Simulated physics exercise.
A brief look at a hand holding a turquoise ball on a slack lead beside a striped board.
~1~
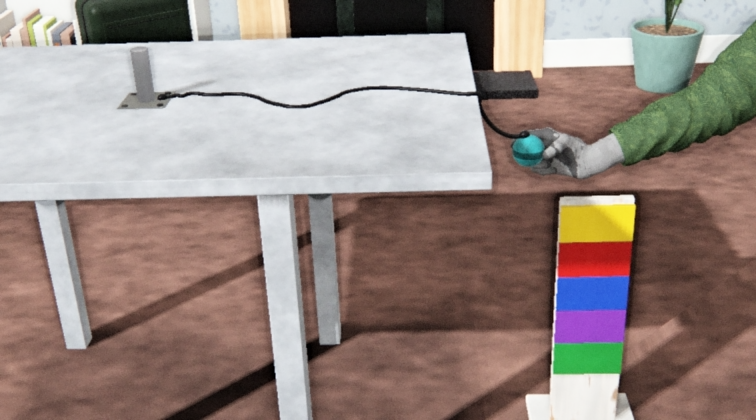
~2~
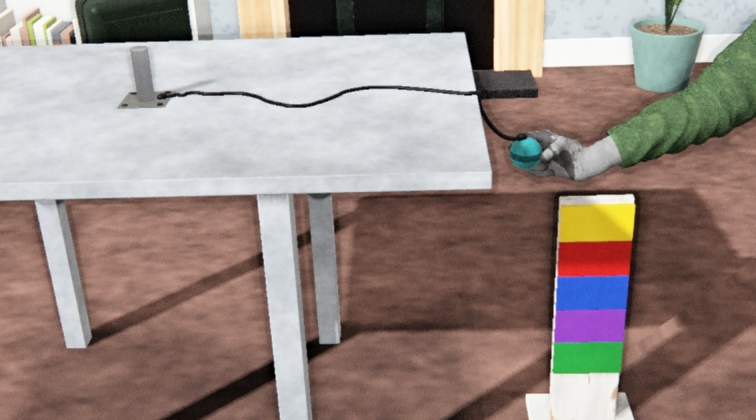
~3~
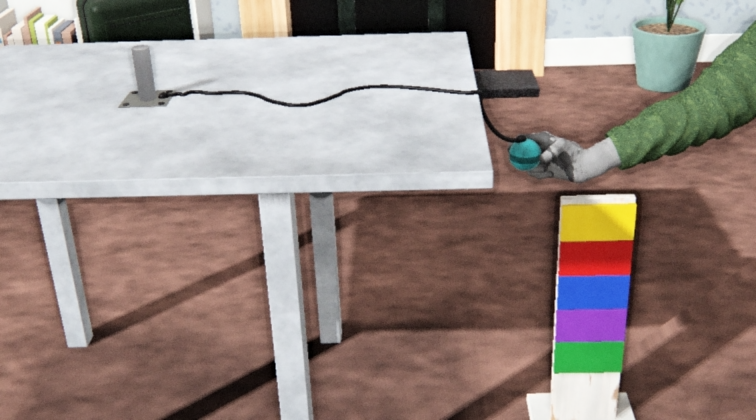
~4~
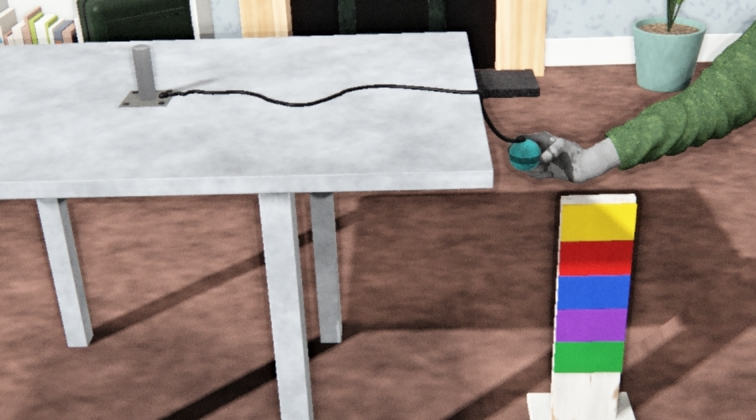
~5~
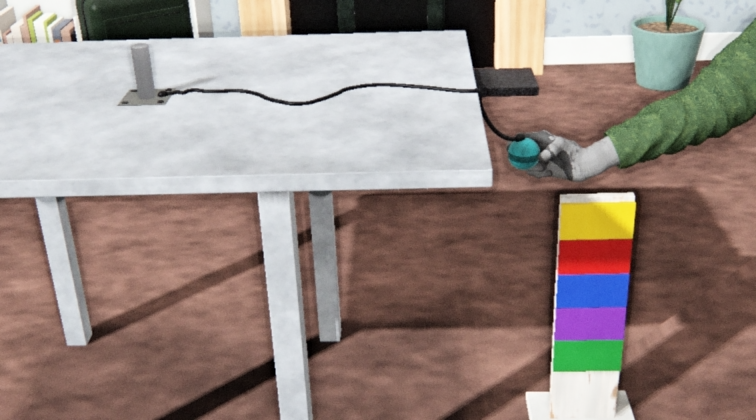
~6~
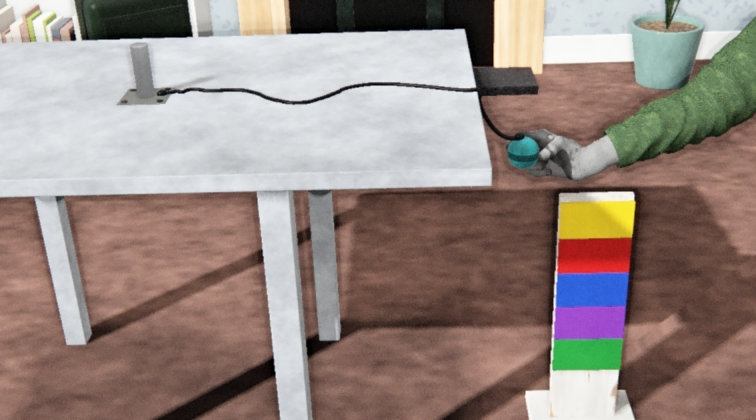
A gray hand in a green sleeve held a turquoise ball just off the table's right edge, its slack black cord trailing across the tabletop to a small post, and barely anything moved.
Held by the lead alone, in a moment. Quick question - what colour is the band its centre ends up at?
It's the yellow band.
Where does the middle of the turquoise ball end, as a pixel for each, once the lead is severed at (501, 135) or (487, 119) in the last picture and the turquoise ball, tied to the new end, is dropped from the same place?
Roughly (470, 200), (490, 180).
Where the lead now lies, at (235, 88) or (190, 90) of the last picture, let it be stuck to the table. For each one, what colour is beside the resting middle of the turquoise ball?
In order: Yellow; yellow.
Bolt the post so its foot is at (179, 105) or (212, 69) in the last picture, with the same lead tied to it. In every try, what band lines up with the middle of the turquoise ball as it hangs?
Try one - red; try two - red.
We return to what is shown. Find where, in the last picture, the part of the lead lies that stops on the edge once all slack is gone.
Spot: Approx. (436, 88).
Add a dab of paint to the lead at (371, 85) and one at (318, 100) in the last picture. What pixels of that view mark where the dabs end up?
The first one ends up at (413, 91) and the second one at (345, 92).
Early on, ball near (440, 211); level with yellow.
Midway, ball near (466, 218); level with yellow.
Finally, ball near (470, 218); level with yellow. The yellow one.
